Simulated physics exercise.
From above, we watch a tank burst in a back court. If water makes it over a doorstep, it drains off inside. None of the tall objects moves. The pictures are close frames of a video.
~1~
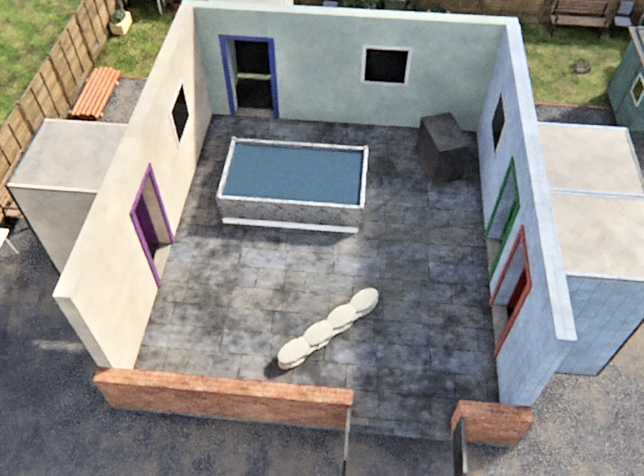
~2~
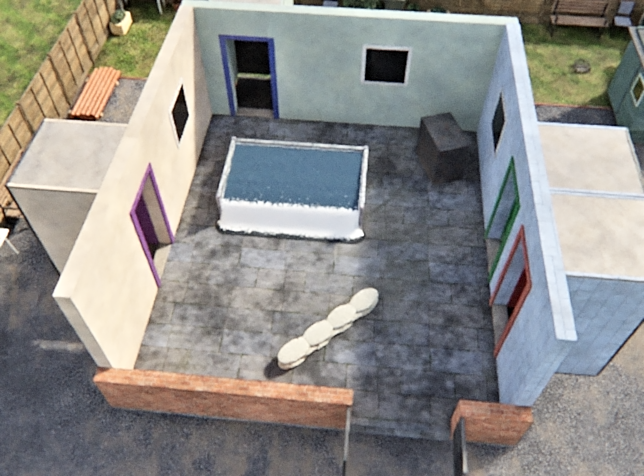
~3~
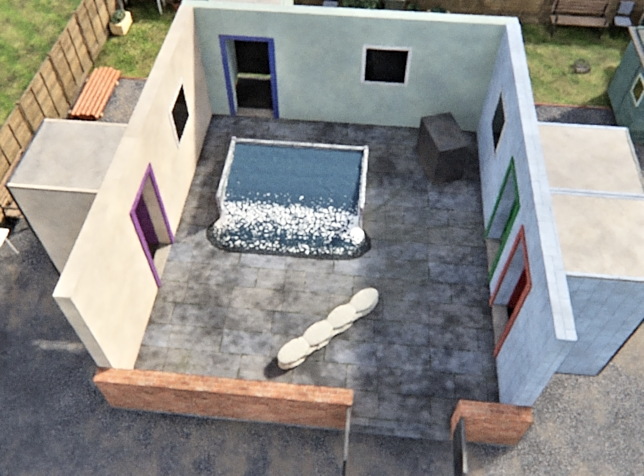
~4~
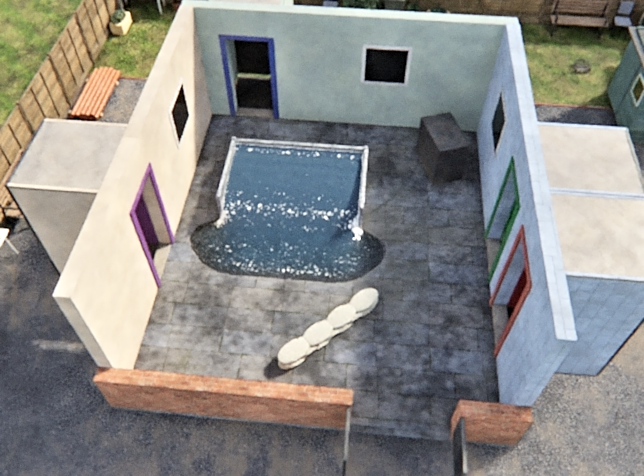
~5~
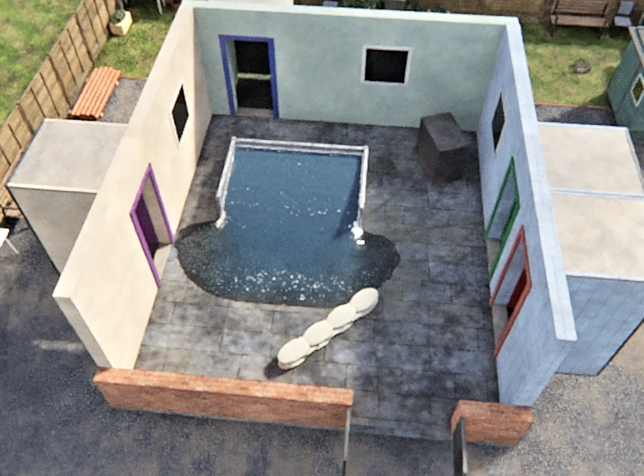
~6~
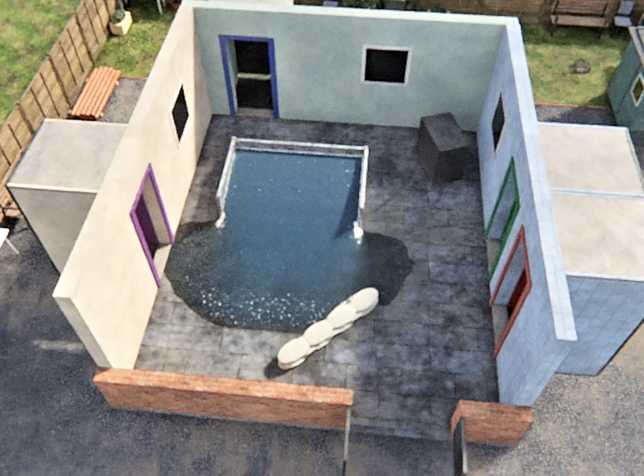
A raised tank of water stood in a walled courtyard, then its front side gave way and water poured out, foaming white before spreading in a dark pool across the paving to a pale, lumpy object.
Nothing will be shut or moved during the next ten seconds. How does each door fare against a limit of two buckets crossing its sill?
The red door stays within the limit. The purple door goes past the limit. The blue door goes past the limit. The green door stays within the limit.
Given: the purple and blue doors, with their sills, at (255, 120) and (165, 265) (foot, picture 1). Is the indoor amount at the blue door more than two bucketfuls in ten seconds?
Note: Blue door beats the threshold.
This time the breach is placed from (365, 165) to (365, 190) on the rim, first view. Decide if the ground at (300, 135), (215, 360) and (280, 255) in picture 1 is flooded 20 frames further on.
One by one: Waterlogged; unsoaked; unsoaked.
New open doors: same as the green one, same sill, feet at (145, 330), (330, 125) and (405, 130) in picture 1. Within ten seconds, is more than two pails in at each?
Each in turn, the new doors: Breaks the limit, remains within bounds, remains within bounds.
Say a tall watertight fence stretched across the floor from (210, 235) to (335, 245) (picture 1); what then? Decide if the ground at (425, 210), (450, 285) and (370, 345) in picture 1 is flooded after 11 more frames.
In order: Untouched, soaked, untouched.
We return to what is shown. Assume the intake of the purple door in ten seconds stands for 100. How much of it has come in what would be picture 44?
It should be near 80 percent of the ten-second total.
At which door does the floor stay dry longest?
The blue-painted one.
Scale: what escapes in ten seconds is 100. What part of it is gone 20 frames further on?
Working it through, I arrive at 10 per cent.
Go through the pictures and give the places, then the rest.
In the first picture, the tank at (295, 174) is whole and still.
In the second picture, the front is at (220, 227), out from the gap at (291, 216).
In the third picture, water pours out at (291, 217) and has run to (212, 236).
In the fourth picture, the front is at (196, 237), out from the gap at (291, 218).
In the fifth picture, the front is at (190, 270), out from the gap at (291, 218).
In the sixth picture, water pours out at (291, 219) and has run to (181, 292).
A moment on, water covers 35 % of the floor; the red door not reached, the purple door under two buckets in, the blue door not reached, the green door not reached.
Next, water covers 45 % of the floor; the red door wet at the sill, nothing in, the purple door under two buckets in, the blue door not reached, the green door not reached.
Then, water covers 55 % of the floor; the red door wet at the sill, nothing in, the purple door over two buckets in, the blue door not reached, the green door wet at the sill, nothing in.
Later, water covers 75 % of the floor; the red door under two buckets in, the purple door far over two buckets in, the blue door under two buckets in, the green door wet at the sill, nothing in.
In the end, water covers 95 % of the floor; the red door under two buckets in, the purple door far over two buckets in, the blue door over two buckets in, the green door under two buckets in.
